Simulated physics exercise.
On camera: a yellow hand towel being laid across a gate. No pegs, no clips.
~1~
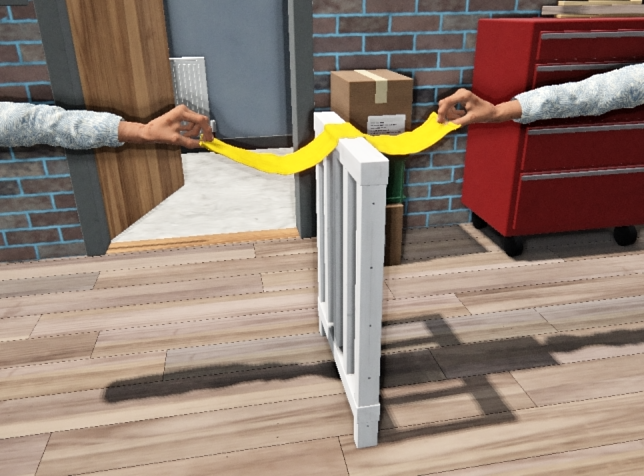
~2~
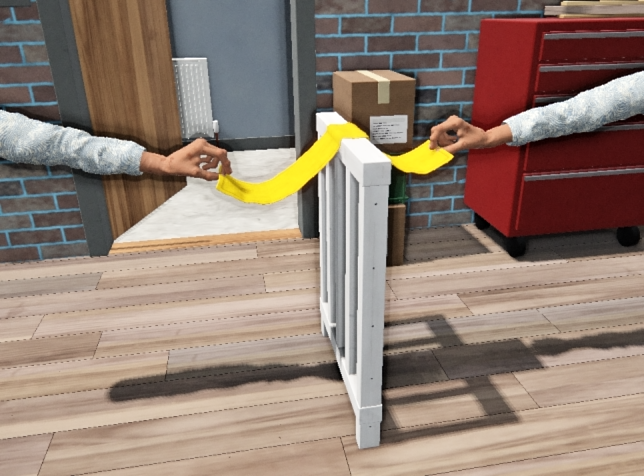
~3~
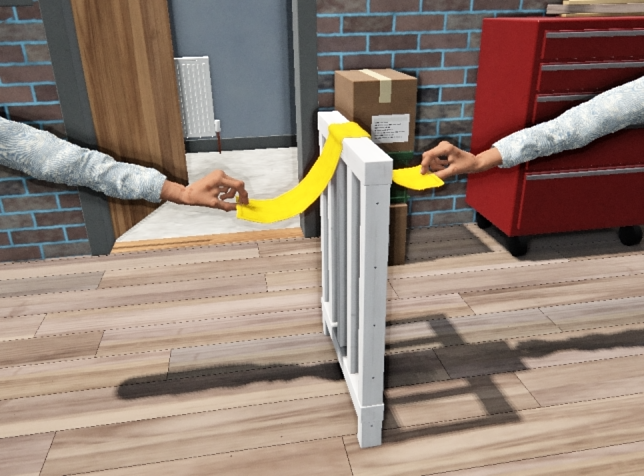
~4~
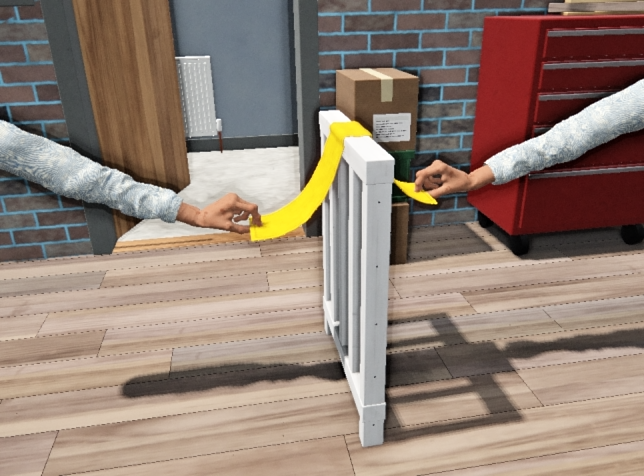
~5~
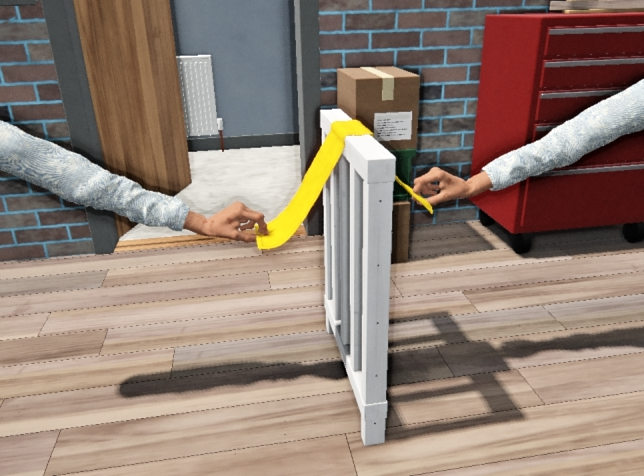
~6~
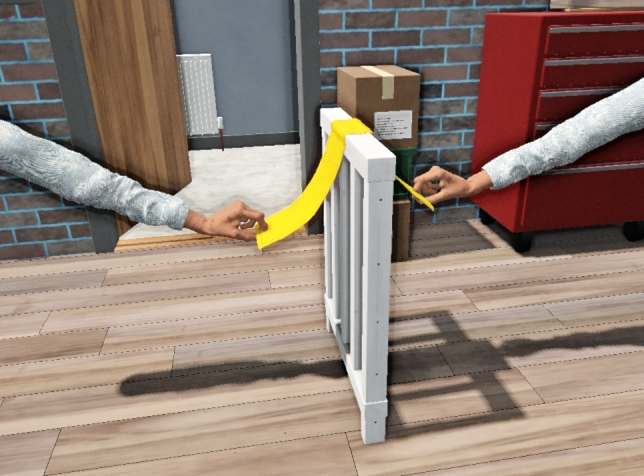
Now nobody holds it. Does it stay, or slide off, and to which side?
In the end the yellow hand towel keeps its place.
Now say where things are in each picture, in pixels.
The first frame shows left end (207, 146); right end (456, 129); top of the gate (375, 166).
The second frame shows left end (221, 192); right end (450, 161).
The third frame shows left end (242, 219); right end (439, 186); top of the gate (379, 166).
The fourth frame shows left end (257, 240); right end (432, 204).
The fifth frame shows left end (264, 249); right end (429, 210).
The sixth frame shows left end (264, 247); right end (430, 208); both sides about alike.
Then, 0.16 s on from there, hand towel hanging on both sides, left end near (272, 248), right end near (412, 208).
Then, 0.28 s on from there, hand towel hanging on both sides, left end near (332, 260), right end near (369, 225).
Then, 0.54 s on from there, hand towel hanging on both sides, left end near (338, 263), right end near (363, 226).
In the end, hand towel hanging on both sides, left end near (340, 262), right end near (363, 226). The yellow hand towel stays on top.
